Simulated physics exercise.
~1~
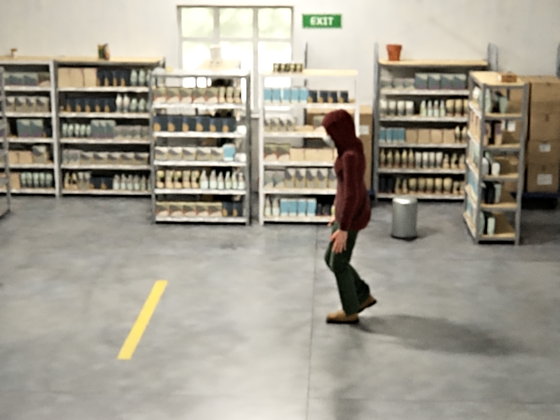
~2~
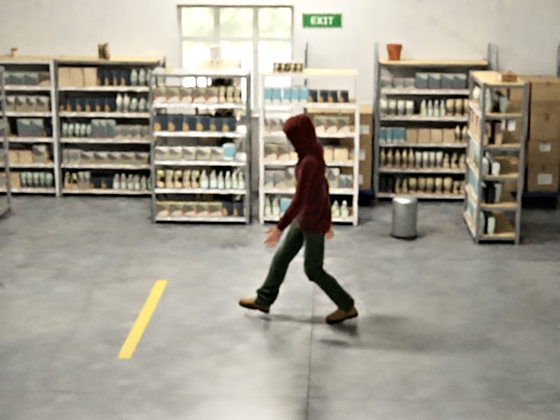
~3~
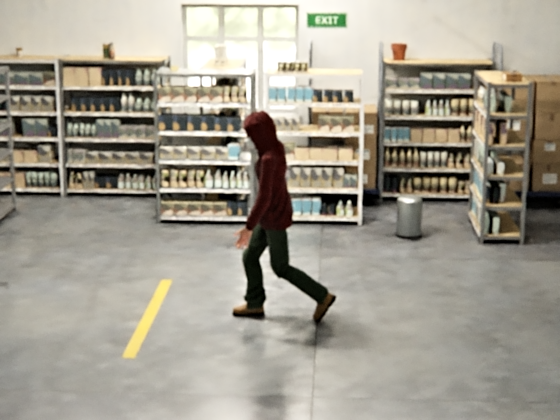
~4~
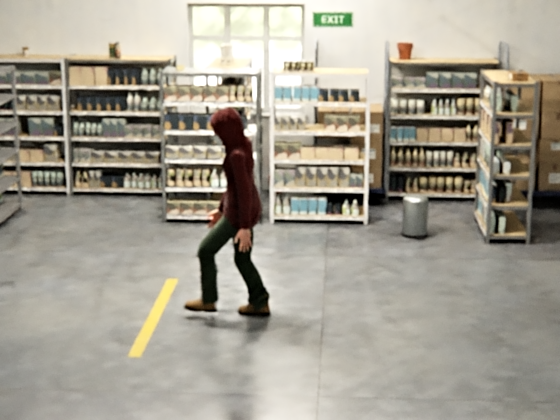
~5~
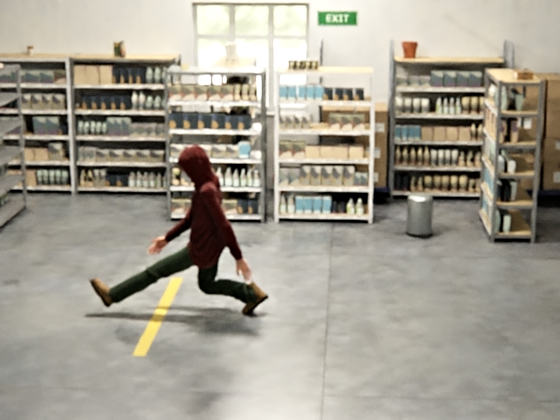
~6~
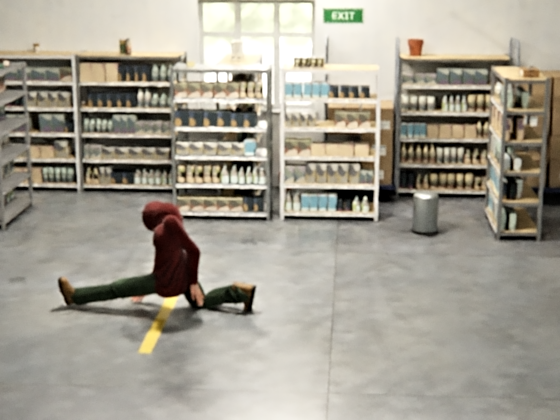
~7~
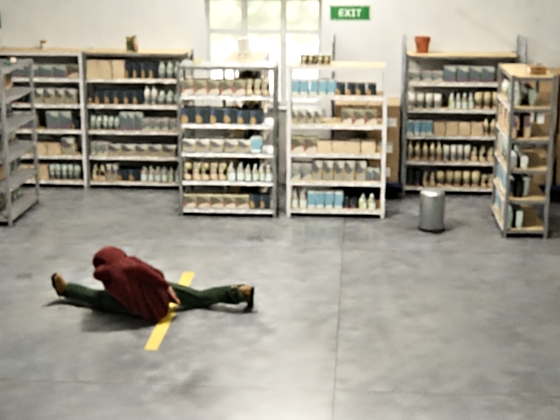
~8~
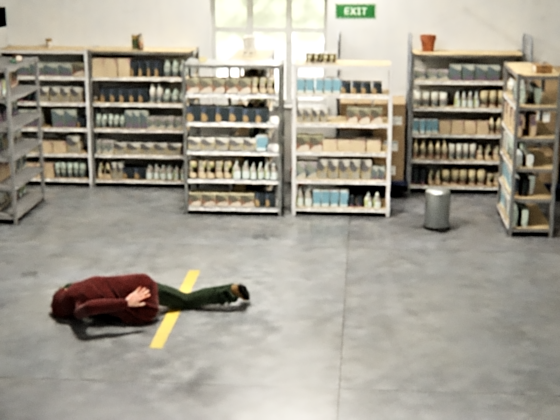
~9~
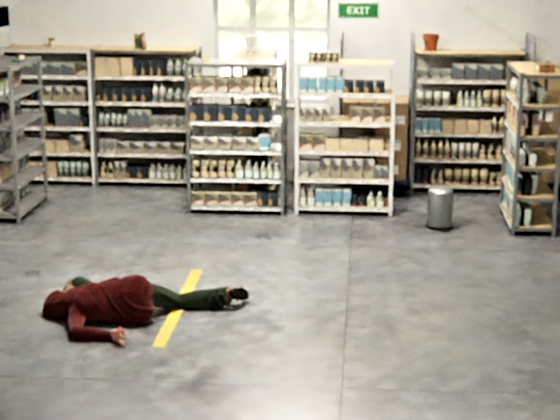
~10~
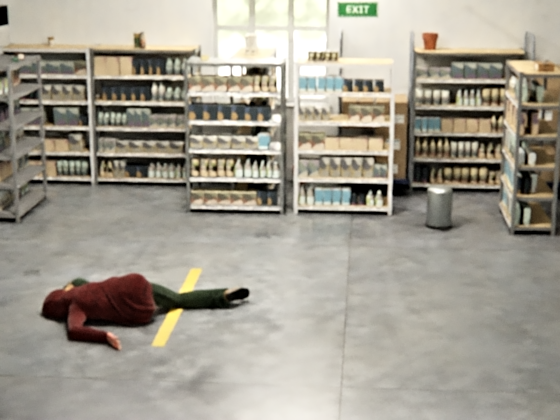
In a storeroom with a grey concrete floor, stocked shelves line the back wall beneath a green exit sign. A shopper in a dark red hooded top, green trousers and brown shoes walks left towards a strip of yellow tape as the view drifts slightly left. Near the tape, the legs slide wide apart and the body sinks low across it. The shopper then folds forward to the left and drops onto the floor. At the end, the shopper lies still with head, chest and hips past the tape and the lower legs stretched back across it.
